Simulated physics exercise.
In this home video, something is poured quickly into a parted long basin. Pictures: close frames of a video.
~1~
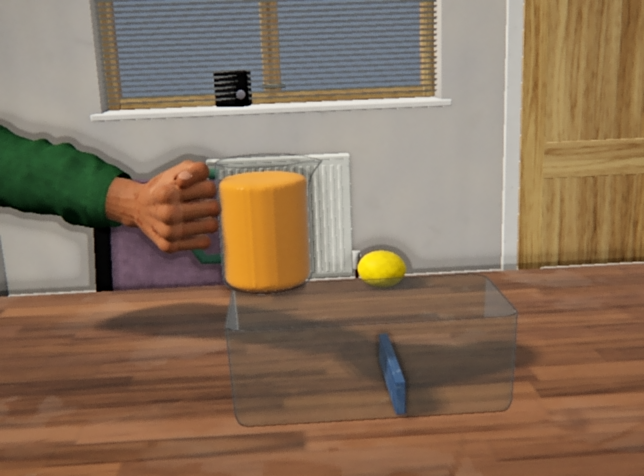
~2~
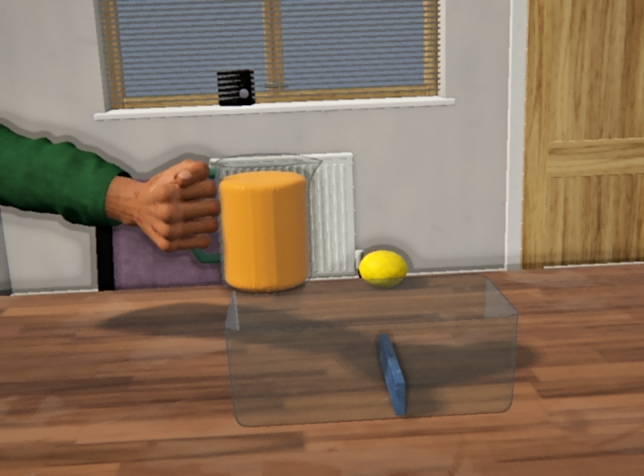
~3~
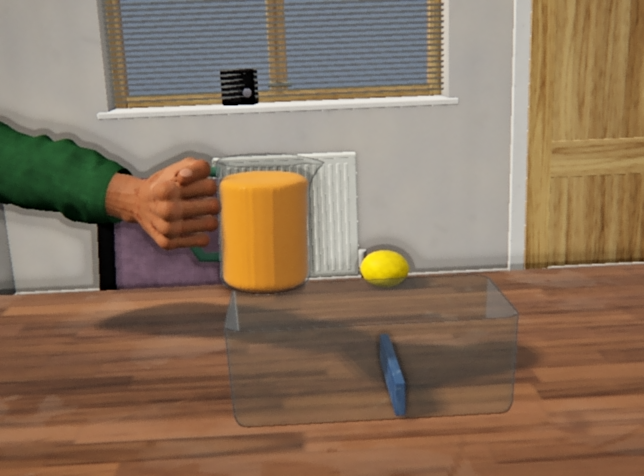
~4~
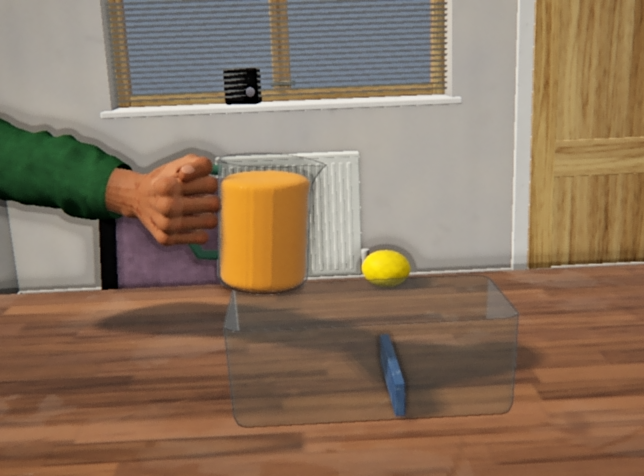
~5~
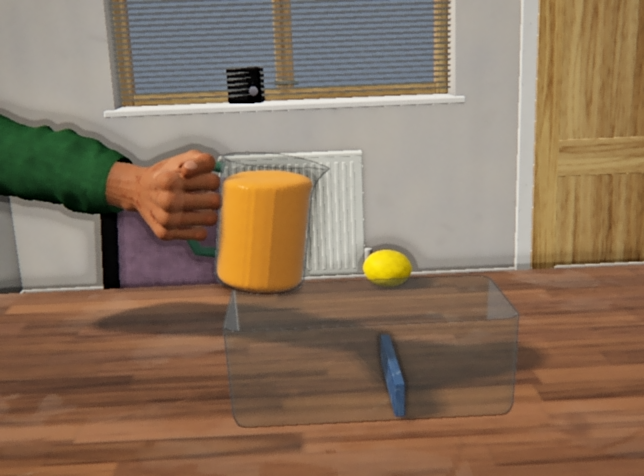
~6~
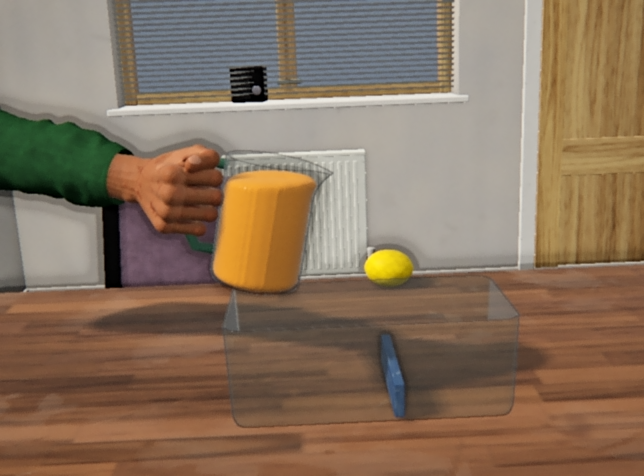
A hand in a green sleeve held a clear jug of orange juice above a long, see-through basin with a blue divider, then tilted it slightly to the right beside a yellow lemon.
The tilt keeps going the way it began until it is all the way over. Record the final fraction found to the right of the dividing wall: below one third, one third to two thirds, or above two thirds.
After it calms, what's right of the wall is a middling share, one third to two thirds.
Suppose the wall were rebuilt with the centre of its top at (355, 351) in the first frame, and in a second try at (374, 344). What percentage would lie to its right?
Try one about 90 %, try two about 60 %.
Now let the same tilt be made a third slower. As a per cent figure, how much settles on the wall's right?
Roughly 55 percent.
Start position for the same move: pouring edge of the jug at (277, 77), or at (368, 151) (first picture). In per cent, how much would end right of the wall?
First place gives some 15 %, second place some 85 %.
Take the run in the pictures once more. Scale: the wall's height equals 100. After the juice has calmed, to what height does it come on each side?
On the left it is 50 per cent, on the right 50.
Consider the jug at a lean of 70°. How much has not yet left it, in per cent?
85 %.
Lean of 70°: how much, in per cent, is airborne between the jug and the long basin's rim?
Somewhere around 10 per cent of it.
A moment on, the jug is tipped part way and 84 per cent is still to pour, 0 is left of the wall and 4 right of it.
Next, the jug is tipped right over and 33 per cent is still to pour, 22 is left of the wall and 32 right of it.
Then the jug is tipped right over and 3 per cent is still to pour, 53 is left of the wall and 41 right of it.
Later the jug is tipped right over and 0 per cent is still to pour, 57 is left of the wall and 42 right of it.
Finally, 57 per cent lies left of the wall, 42 right of it and 1 outside.
